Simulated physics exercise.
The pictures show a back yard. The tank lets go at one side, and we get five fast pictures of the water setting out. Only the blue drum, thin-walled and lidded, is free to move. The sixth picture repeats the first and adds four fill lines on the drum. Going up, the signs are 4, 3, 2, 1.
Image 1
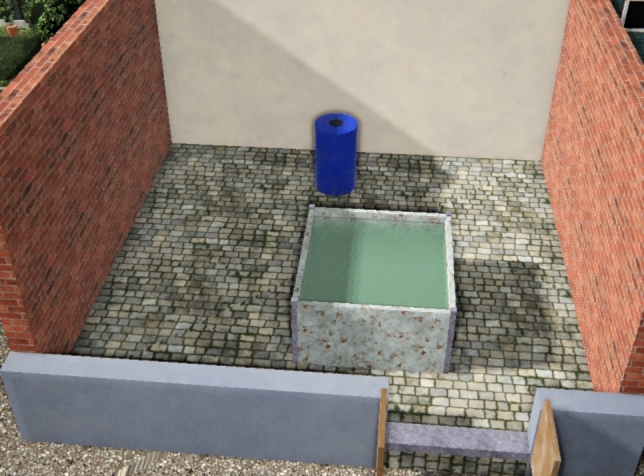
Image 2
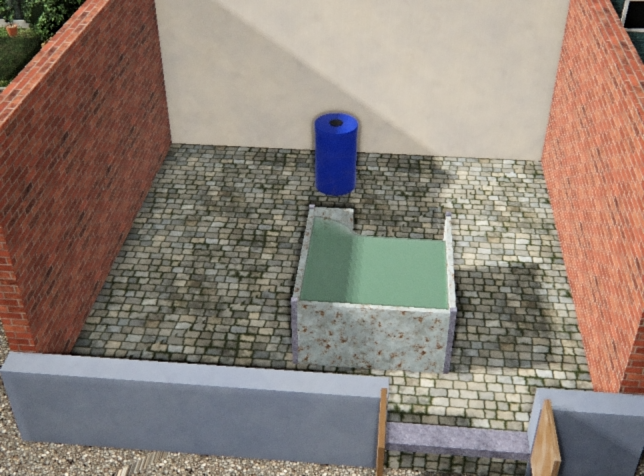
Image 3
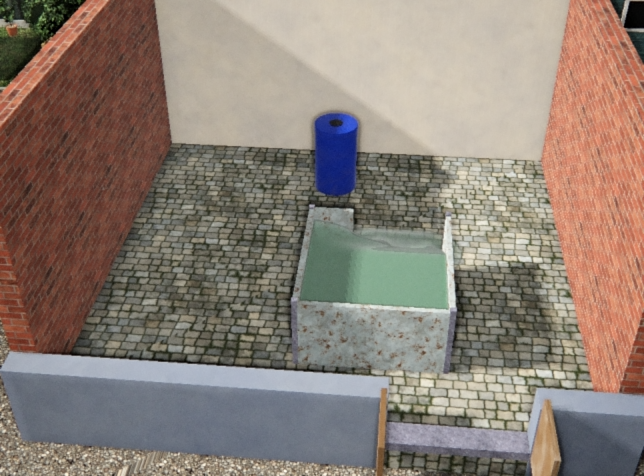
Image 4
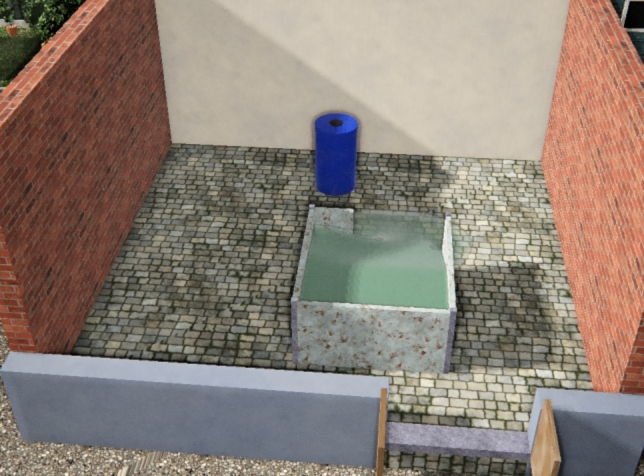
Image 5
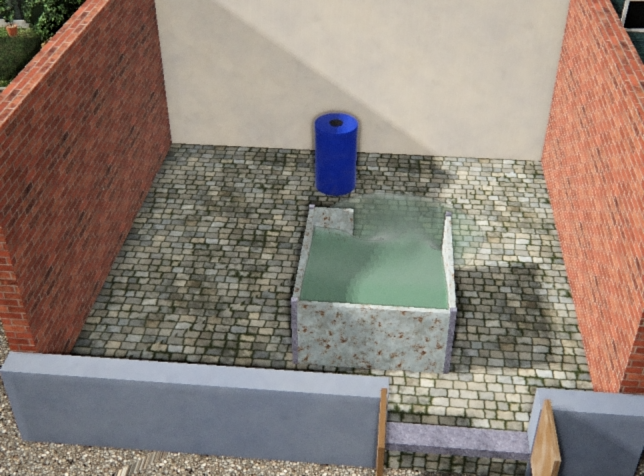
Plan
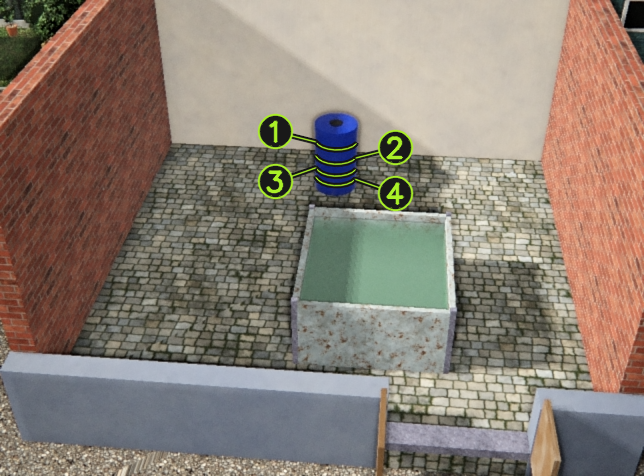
Square tank's far side opening up, green water pouring through the gap onto yard cobbles while a blue drum stands still.
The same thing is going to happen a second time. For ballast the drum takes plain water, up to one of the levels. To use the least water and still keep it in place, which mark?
Take 3.
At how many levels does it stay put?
Three of them.
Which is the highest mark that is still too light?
4 it is.
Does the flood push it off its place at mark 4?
Yes.
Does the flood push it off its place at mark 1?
No.
In lime, 1 at (334, 149); 2 at (334, 164); 3 at (334, 176); 4 at (334, 185); from the bottom up 4, 3, 2, 1.
For mark 1, it does not move.
For mark 2, it does not move.
For mark 3, it does not move.
For mark 4, it is pushed about half its own width away.
